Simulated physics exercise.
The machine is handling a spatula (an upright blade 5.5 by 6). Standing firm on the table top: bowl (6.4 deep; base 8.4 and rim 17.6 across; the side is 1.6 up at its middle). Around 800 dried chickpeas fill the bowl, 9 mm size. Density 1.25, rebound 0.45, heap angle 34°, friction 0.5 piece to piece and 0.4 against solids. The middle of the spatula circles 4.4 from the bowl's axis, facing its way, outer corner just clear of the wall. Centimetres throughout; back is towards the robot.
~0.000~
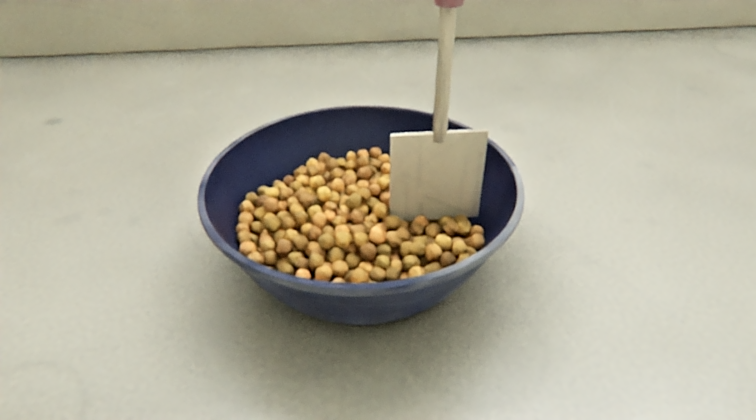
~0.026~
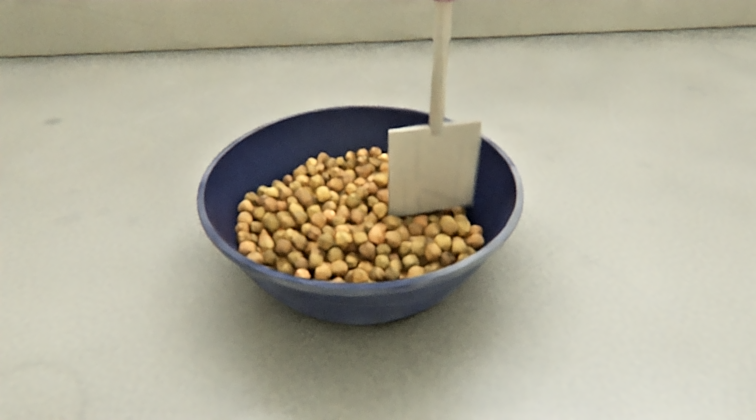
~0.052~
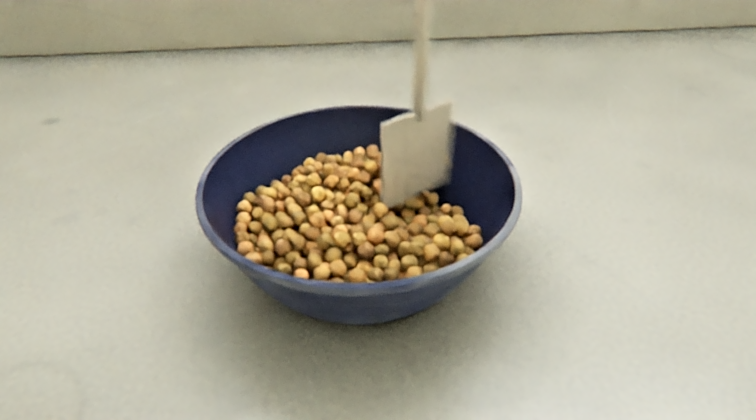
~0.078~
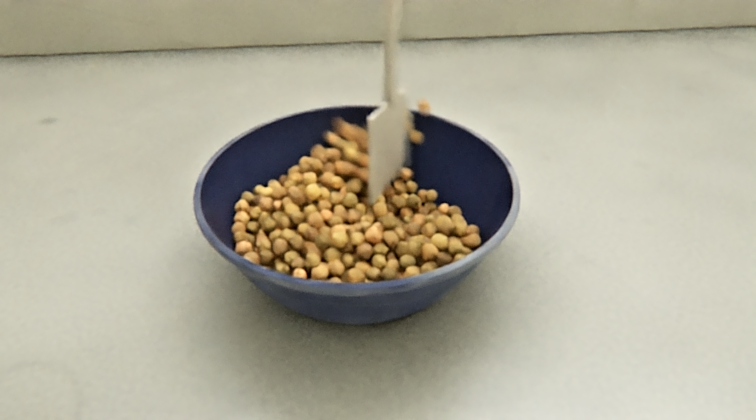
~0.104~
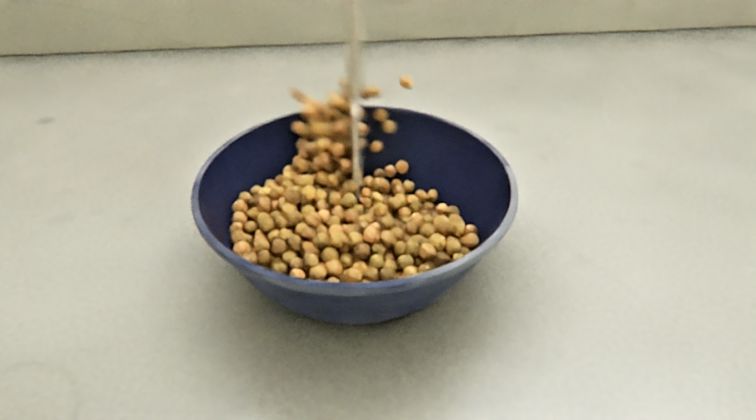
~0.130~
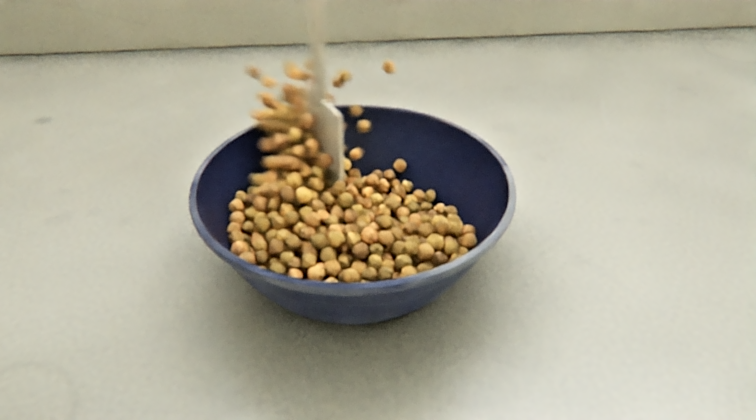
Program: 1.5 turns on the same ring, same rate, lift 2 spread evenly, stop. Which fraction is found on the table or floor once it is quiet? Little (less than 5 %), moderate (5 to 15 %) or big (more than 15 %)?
Answer: Big; more than 15 % of the dried chickpeas finish on the table or floor.
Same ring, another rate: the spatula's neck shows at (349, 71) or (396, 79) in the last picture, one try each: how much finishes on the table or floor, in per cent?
About 20 and 10 per cent.
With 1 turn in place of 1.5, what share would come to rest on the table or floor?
In that case some 15 per cent.
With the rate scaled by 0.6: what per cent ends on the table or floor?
Some 10 per cent.
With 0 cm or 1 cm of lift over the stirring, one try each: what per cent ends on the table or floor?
Some 40 and 30 per cent.
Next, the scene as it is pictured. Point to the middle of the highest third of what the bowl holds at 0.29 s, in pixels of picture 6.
At about (382, 253).
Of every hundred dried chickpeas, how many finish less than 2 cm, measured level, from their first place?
About 65 per cent.
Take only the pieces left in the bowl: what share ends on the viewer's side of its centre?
About 50 per cent.
After 0.29 s, 274° round, highest piece 10 above the table; 693 in the bowl, 33 on the table or floor, 75 in flight or on the tool.
After 0.45 s, 78° round, highest piece 10 above the table; 638 in the bowl, 129 on the table or floor, 34 in flight or on the tool.
After 0.74 s, 180° round, highest piece 5 above the table; 637 in the bowl, 164 on the table or floor.
After 1.44 s, 180° round, highest piece 5 above the table; 637 in the bowl, 164 on the table or floor.
At rest, 637 in the bowl, 164 on the table or floor. That is 20 % on the table or floor.
